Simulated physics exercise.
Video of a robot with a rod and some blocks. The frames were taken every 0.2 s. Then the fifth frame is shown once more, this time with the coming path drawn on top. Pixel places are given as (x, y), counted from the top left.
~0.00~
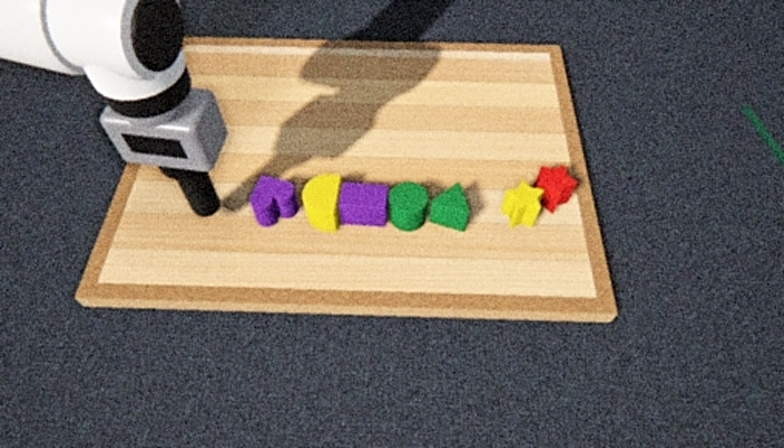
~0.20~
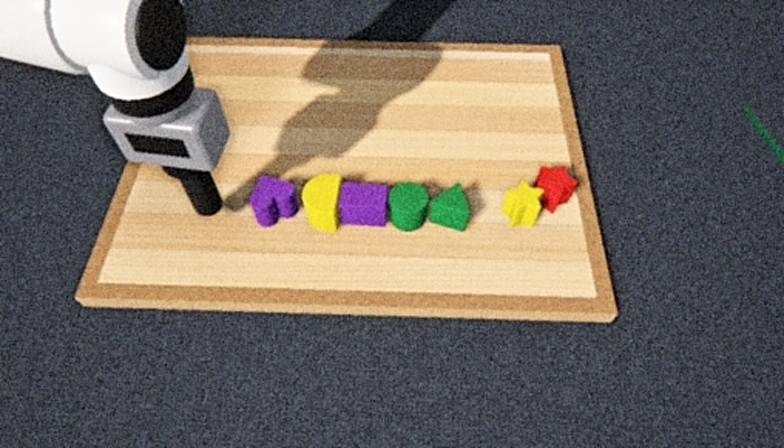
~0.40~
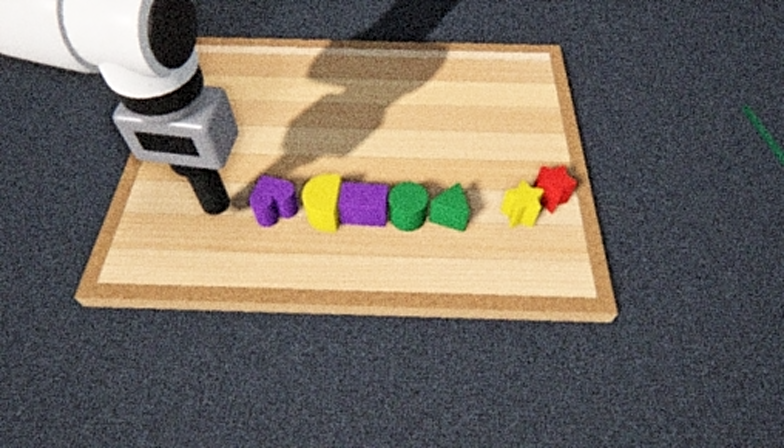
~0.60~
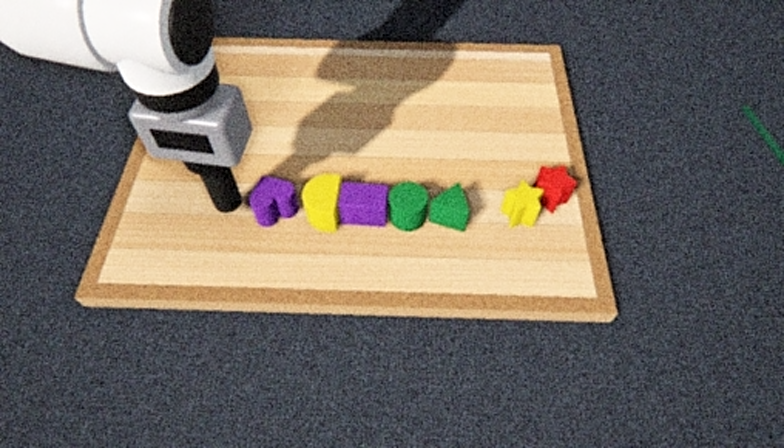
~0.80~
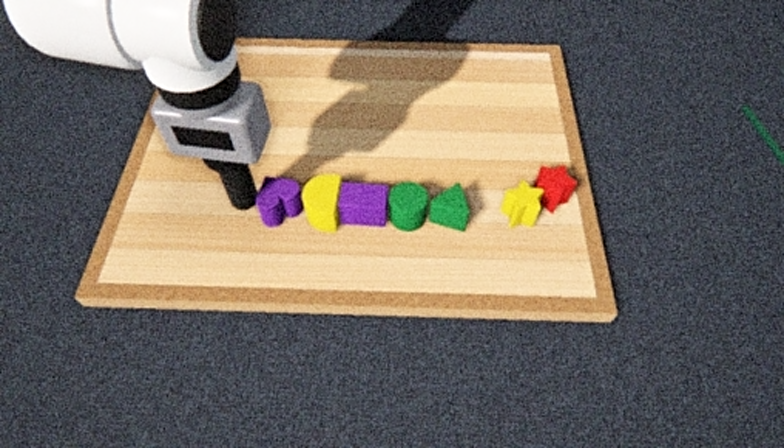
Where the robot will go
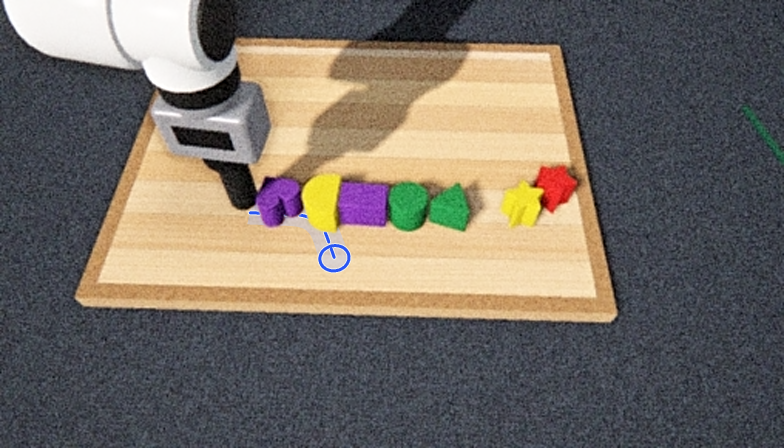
A robot arm moved its black rod a short way right across a wooden board until it nudged the purple heart-shaped block slightly toward the yellow half-round one, while the other blocks stayed still.
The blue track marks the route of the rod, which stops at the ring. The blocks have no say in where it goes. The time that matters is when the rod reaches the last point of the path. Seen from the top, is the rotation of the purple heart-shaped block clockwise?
I expect not.
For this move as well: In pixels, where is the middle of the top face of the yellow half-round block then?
By then it is at (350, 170).
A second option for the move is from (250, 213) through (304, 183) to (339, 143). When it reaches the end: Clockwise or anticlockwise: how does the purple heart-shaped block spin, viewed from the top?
I'd predict that, seen from above, the purple heart-shaped block rotates clockwise.
The drawn path runs from (250, 213) by way of (289, 214) and (322, 227) to (334, 258).
On the path given first. One third of the way, rod at (286, 202); purple heart-shaped block at (309, 177), turned 55° anticlockwise; yellow half-round block at (343, 176), turned 25° clockwise; purple rectangle at (376, 191), turned 25° clockwise; green circle at (419, 201); green triangular block at (459, 199), turned 15° anticlockwise.
Two thirds of the way, rod at (320, 215); purple heart-shaped block at (316, 173), turned 75° anticlockwise; yellow half-round block at (352, 168), turned 30° clockwise; purple rectangle at (379, 190), turned 30° clockwise; green circle at (421, 203); green triangular block at (460, 200), turned 20° anticlockwise.
At the end, rod at (333, 247); purple heart-shaped block at (316, 173), turned 75° anticlockwise; yellow half-round block at (352, 168), turned 30° clockwise; purple rectangle at (379, 190), turned 30° clockwise; green circle at (421, 203); green triangular block at (460, 200), turned 20° anticlockwise.
